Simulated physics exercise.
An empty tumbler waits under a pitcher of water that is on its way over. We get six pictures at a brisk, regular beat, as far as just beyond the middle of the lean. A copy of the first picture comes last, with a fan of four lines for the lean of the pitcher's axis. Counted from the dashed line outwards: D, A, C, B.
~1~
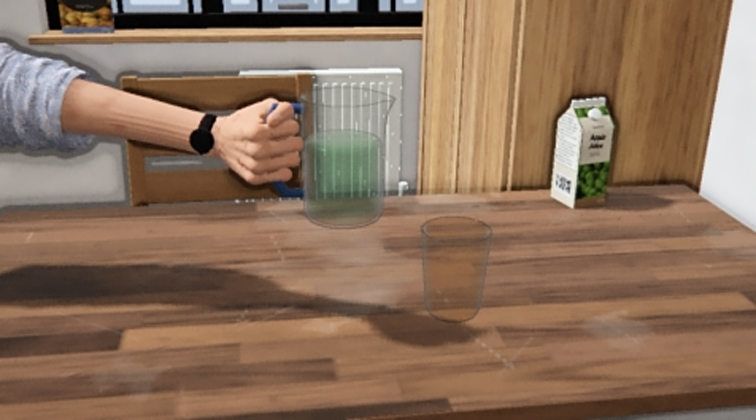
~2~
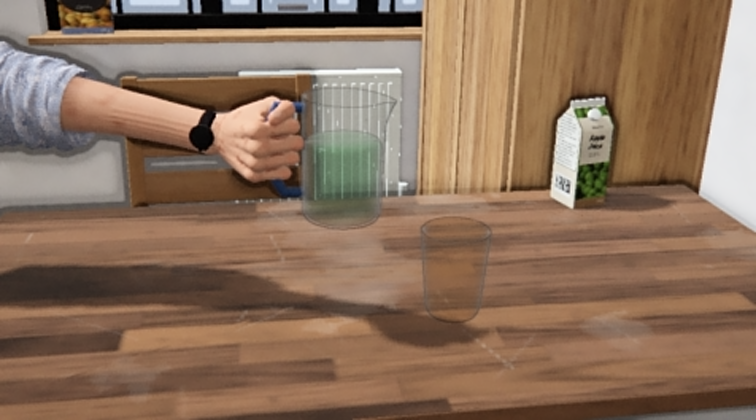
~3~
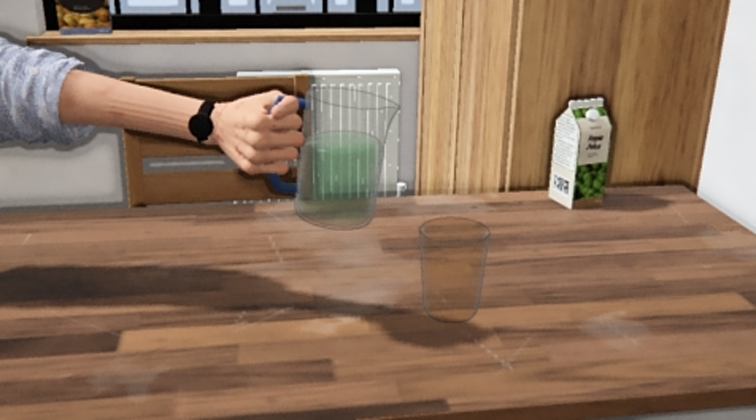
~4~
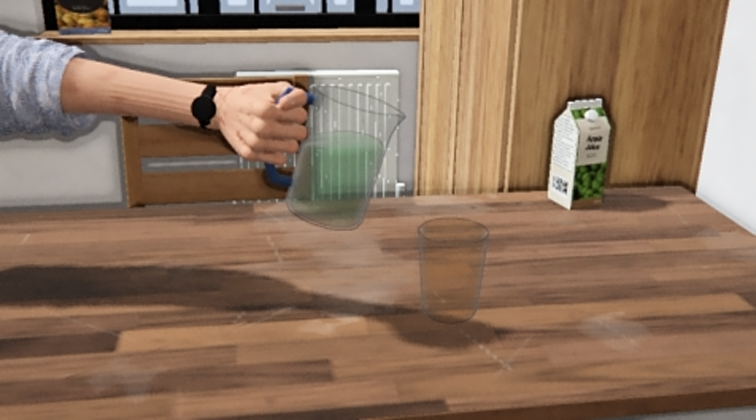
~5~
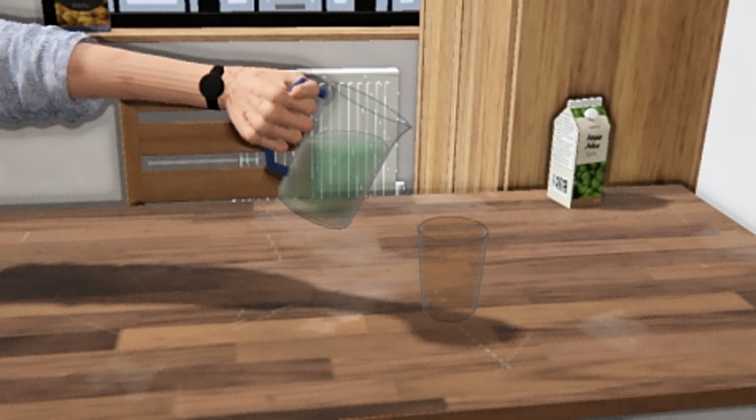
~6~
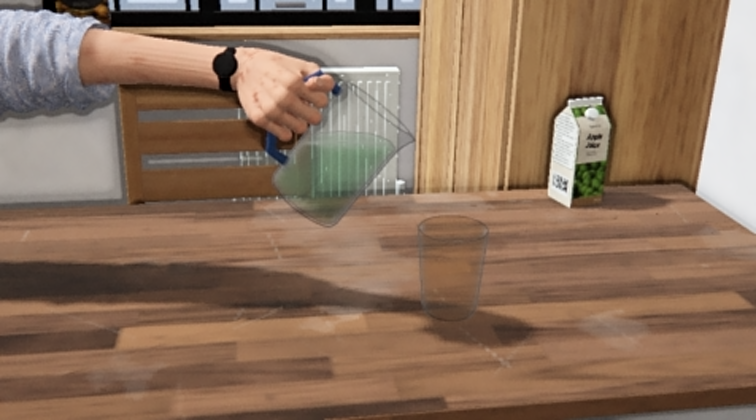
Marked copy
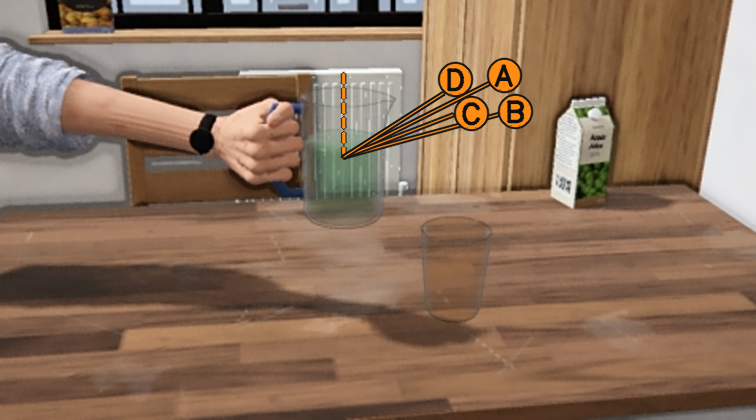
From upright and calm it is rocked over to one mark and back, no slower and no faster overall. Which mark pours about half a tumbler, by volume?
B works best here.
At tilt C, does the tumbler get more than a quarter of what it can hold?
Yes, it does.
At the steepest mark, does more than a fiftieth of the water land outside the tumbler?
No.
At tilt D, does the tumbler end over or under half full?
Under.
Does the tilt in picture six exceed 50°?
No, it does not.
On the marked copy, A at (489, 83); B at (498, 114); C at (453, 114); D at (443, 93).
With A, the tumbler ends with about 23 % of what it can hold.
With B, the tumbler ends with about 54 % of what it can hold.
With C, the tumbler ends with about 38 % of what it can hold.
With D, the tumbler ends with about 13 % of what it can hold.
